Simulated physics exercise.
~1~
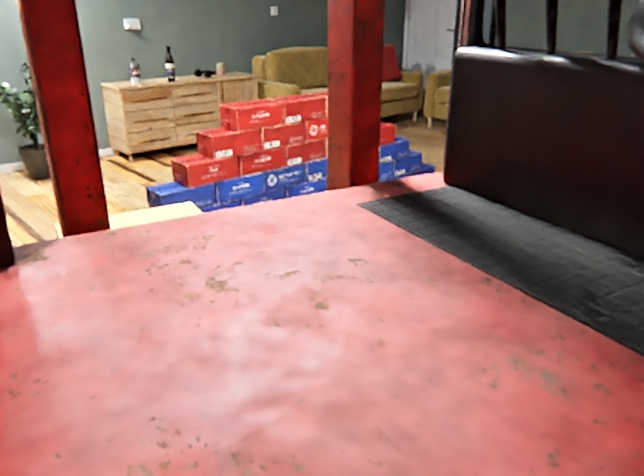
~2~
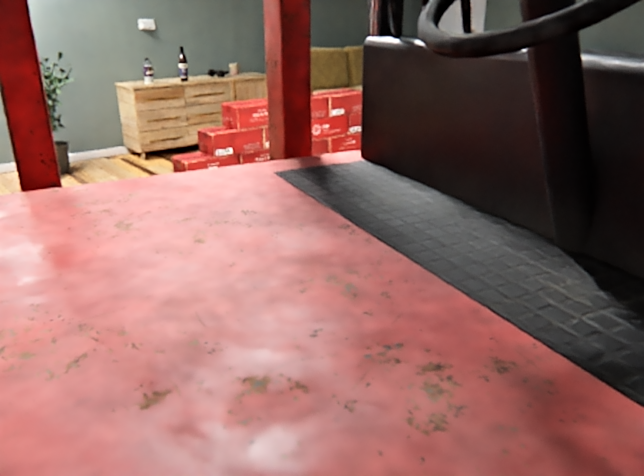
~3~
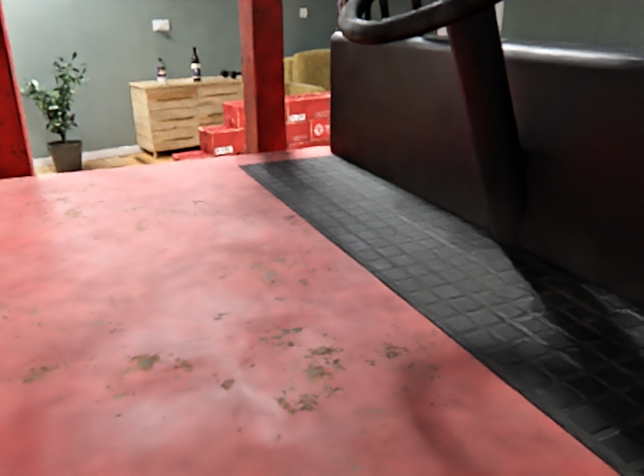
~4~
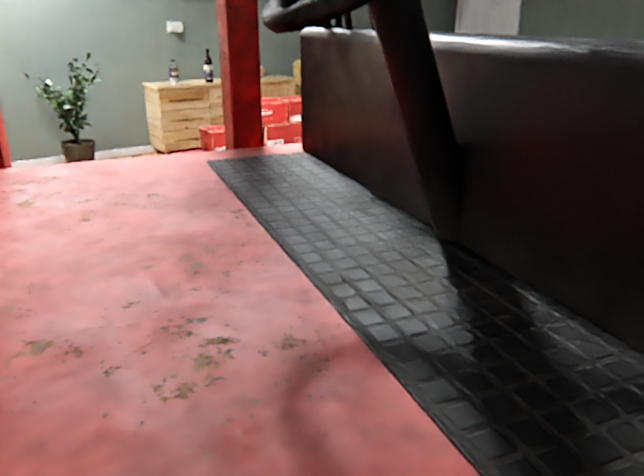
A red lift truck increasingly hides stacked boxes, leaving a few red ones visible and still standing.
